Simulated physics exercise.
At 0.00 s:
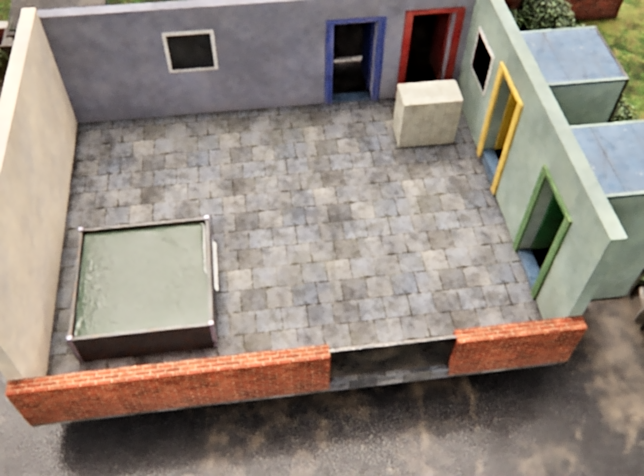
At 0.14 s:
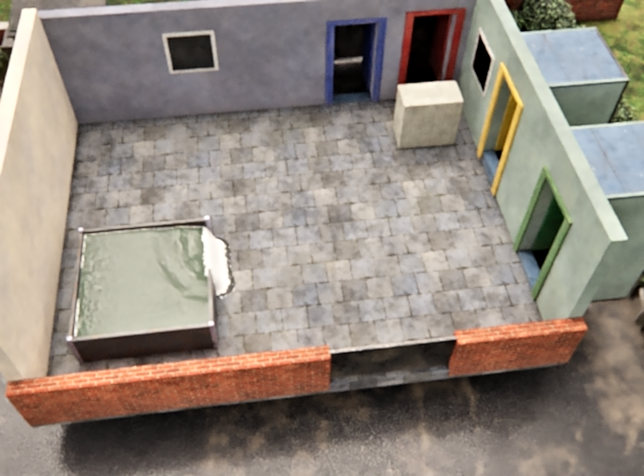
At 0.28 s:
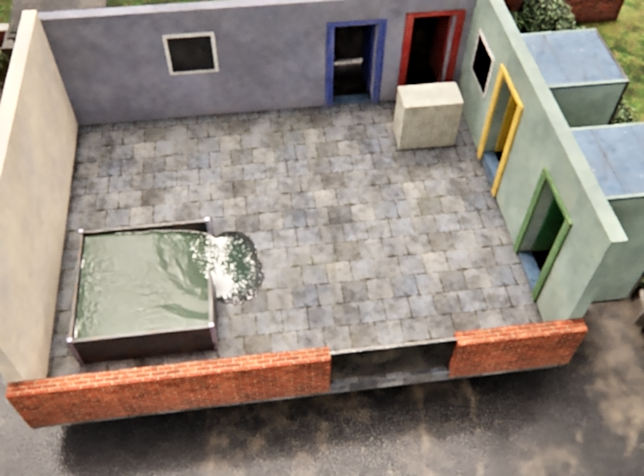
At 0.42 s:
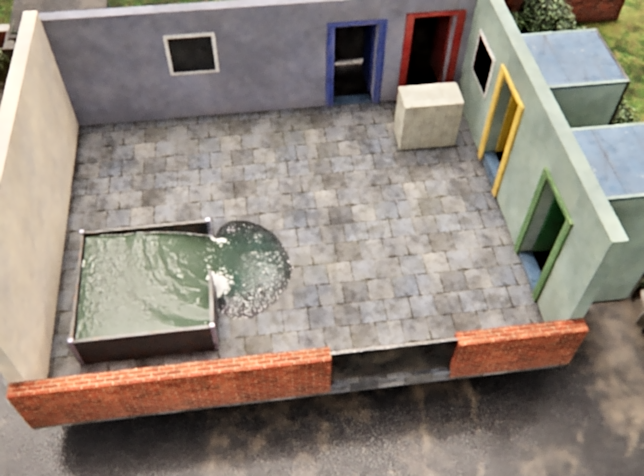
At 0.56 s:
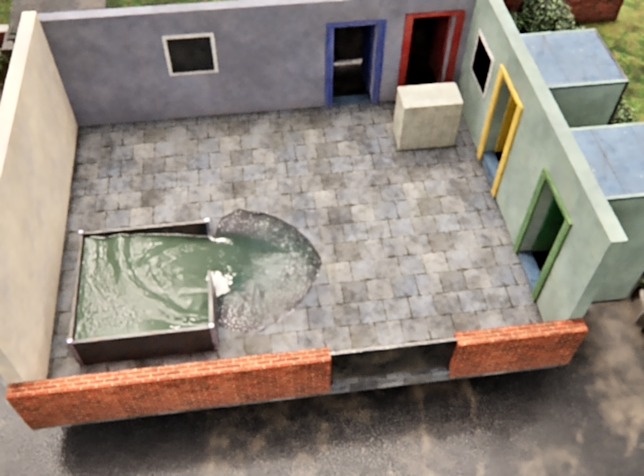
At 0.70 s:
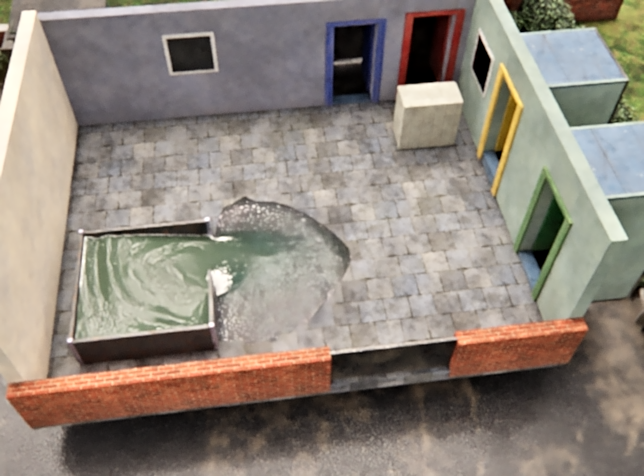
A walled paved yard with an open tank of greenish water pouring from its right side and fanning across the grey floor.
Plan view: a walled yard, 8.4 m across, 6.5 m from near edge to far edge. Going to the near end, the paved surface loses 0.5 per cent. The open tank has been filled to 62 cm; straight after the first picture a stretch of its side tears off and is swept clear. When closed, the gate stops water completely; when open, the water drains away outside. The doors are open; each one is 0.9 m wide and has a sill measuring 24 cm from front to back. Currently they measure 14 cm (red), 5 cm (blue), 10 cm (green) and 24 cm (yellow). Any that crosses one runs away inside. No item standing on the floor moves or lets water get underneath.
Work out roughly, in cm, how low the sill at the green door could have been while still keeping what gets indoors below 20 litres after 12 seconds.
No lower than about 12.5 cm.
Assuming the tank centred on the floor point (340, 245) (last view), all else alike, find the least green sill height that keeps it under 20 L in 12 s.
It must be around 10.5 cm tall.
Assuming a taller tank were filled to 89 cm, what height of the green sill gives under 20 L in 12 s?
Roughly 20 centimetres.
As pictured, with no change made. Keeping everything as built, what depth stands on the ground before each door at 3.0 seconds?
Red door 0 cm, blue door 4 cm, green door 18 cm, yellow door 18 cm.
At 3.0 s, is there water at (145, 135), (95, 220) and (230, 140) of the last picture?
Listed order - unwetted, unwetted, unwetted.
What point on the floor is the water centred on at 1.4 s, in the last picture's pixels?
(194, 289).
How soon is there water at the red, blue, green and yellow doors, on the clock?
Arrival times - red: 3.2 s; blue: 2.8 s; green: 2.0 s; yellow: 2.4 s.
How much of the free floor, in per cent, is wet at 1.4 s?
About 25 per cent.
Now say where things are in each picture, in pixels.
The first frame shows still water, 62 cm deep, in the open tank at (144, 277); the green door at (539, 238) is dry.
In the second frame, the gap is at (209, 259), the front 0.3 m out at (228, 289); the back of the open tank holds 62 cm.
In the third frame, the gap is at (210, 262), the front 0.8 m out at (258, 279); the back of the open tank holds 62 cm.
In the fourth frame, the front is at (285, 277), 1.3 m from the gap at (211, 263); 2.0 m2 of floor is wet, 62 cm left at the back.
In the fifth frame, the front is at (316, 263), 1.9 m from the gap at (210, 264); 3.3 m2 of floor is wet, 62 cm left at the back.
In the sixth frame, the front is at (345, 262), 2.5 m from the gap at (210, 263); 4.8 m2 of floor is wet, 59 cm left at the back; the green door at (540, 240), 5.7 m from the gap, is still 3.3 m from the nearest water.
After 1.4 s water covers 25 % of the floor, deepest (36 cm) near (220, 259); it has not reached the green door.
After 3.0 s water covers 60 % of the floor, deepest (30 cm) near (547, 345); 18 cm at the green door, 6 litres in over its 10 cm sill.
After 12.0 s water covers 95 % of the floor, deepest (11 cm) near (537, 347); 8 cm at the green door, 47 litres in over its 10 cm sill.
At the green door as built, the water arrived by 2.1 s and peaked near 18 cm at 3.0 s.
With a sill of 10.5 cm, 39 litres would have come in within the 12 s; with 14 cm, 9 litres. So under 20 litres takes about 12.5 cm.
